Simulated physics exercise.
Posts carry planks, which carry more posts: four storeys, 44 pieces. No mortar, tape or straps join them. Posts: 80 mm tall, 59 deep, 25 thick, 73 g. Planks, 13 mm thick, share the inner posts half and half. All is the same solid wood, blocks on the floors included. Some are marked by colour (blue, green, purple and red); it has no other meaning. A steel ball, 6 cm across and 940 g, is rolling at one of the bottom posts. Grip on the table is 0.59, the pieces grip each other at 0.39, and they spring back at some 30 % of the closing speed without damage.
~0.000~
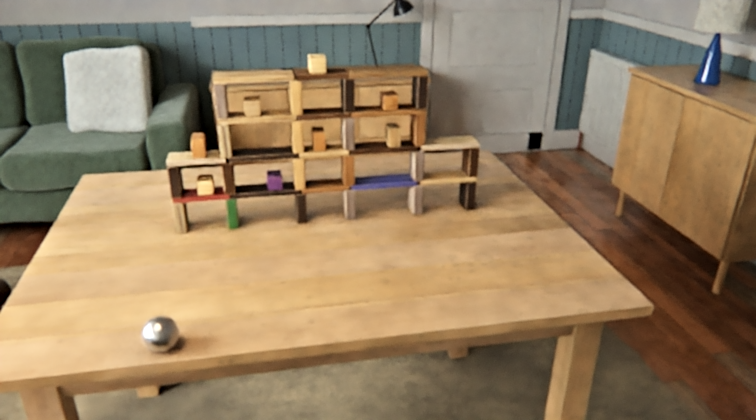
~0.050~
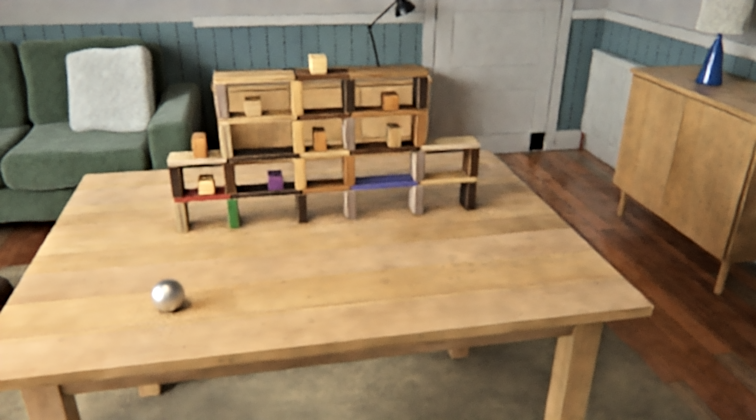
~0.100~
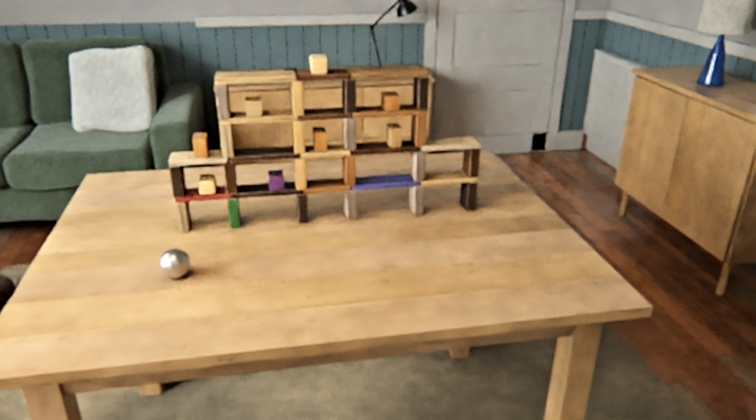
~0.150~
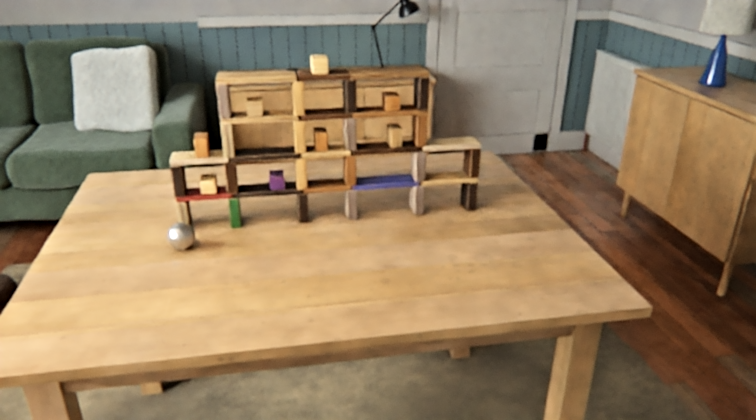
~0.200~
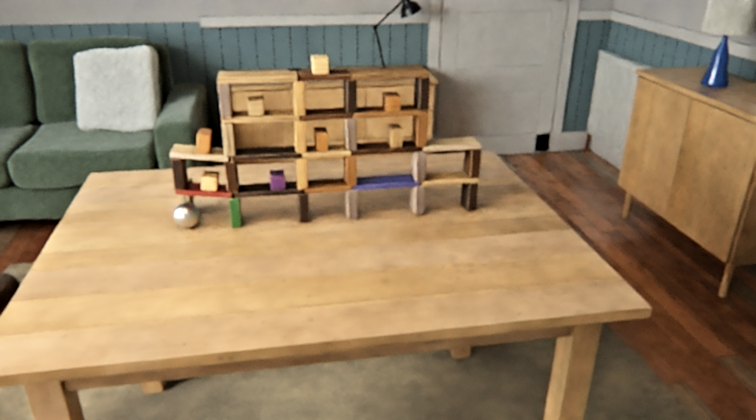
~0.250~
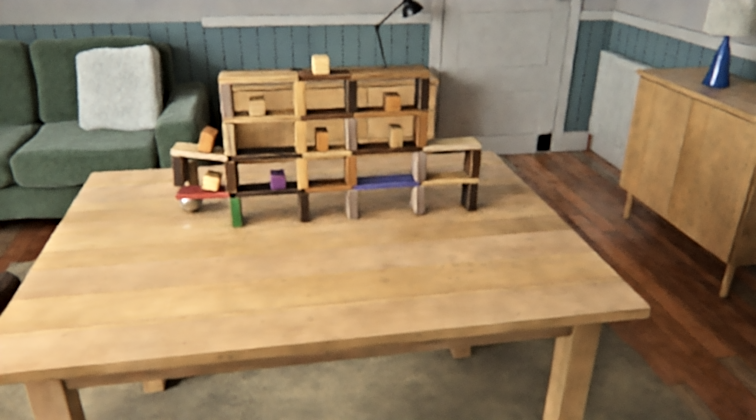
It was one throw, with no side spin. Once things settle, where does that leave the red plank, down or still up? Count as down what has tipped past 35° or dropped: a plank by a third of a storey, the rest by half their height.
In the end the red plank comes down.
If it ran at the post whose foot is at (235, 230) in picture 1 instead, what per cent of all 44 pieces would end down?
Then 50 per cent.
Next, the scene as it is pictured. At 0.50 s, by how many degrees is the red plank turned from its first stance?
About 30°.
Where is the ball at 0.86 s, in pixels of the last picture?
At about (231, 232).
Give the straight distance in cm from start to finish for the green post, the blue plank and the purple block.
Moved: Green 0, blue 0, purple 2.
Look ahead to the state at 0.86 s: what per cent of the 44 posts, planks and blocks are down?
35 per cent by then.
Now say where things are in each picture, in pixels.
In the first frame (we follow the side turned to the camera; the camera moves round a little), ball (161, 334) 42 cm from contact, 2.5 m/s; red plank (201, 199); green post (232, 215); blue plank (383, 179); no piece has moved.
The second frame shows ball (169, 295) 30 cm from contact, 2.5 m/s; red plank (202, 199).
The third frame shows ball (175, 263) 17 cm from contact, 2.5 m/s; red plank (203, 199).
The fourth frame shows ball (182, 236) 49 mm from contact, 2.5 m/s; red plank (204, 198).
The fifth frame shows ball (187, 215) after contact, 2.0 m/s; red plank (204, 194) tipped 6°; steepest lean 9°, the block at (203, 145); 6 stirred so far.
The sixth frame shows ball after contact, 2.0 m/s; red plank (202, 197) displaced 14 mm; green post (236, 213); purple block (278, 183); steepest lean 18°, the block at (206, 143); 6 stirred so far.
Around 0.50 s, ball still moving; 6 of the 44 pieces down; red plank tipped 31°, 47 mm lower.
Around 0.86 s, ball still moving; 16 of the 44 pieces down; red plank 8 cm lower.
Around 1.34 s, ball still moving; 19 of the 44 pieces down; red plank 8 cm lower; purple block tipped 17°.
Finally (2.2 s), ball rolling away; 19 of the 44 pieces down; red plank 8 cm lower; purple block tipped 15°; green post unmoved. Seen by the last camera, middles, red plank near (207, 217), purple block near (271, 178).
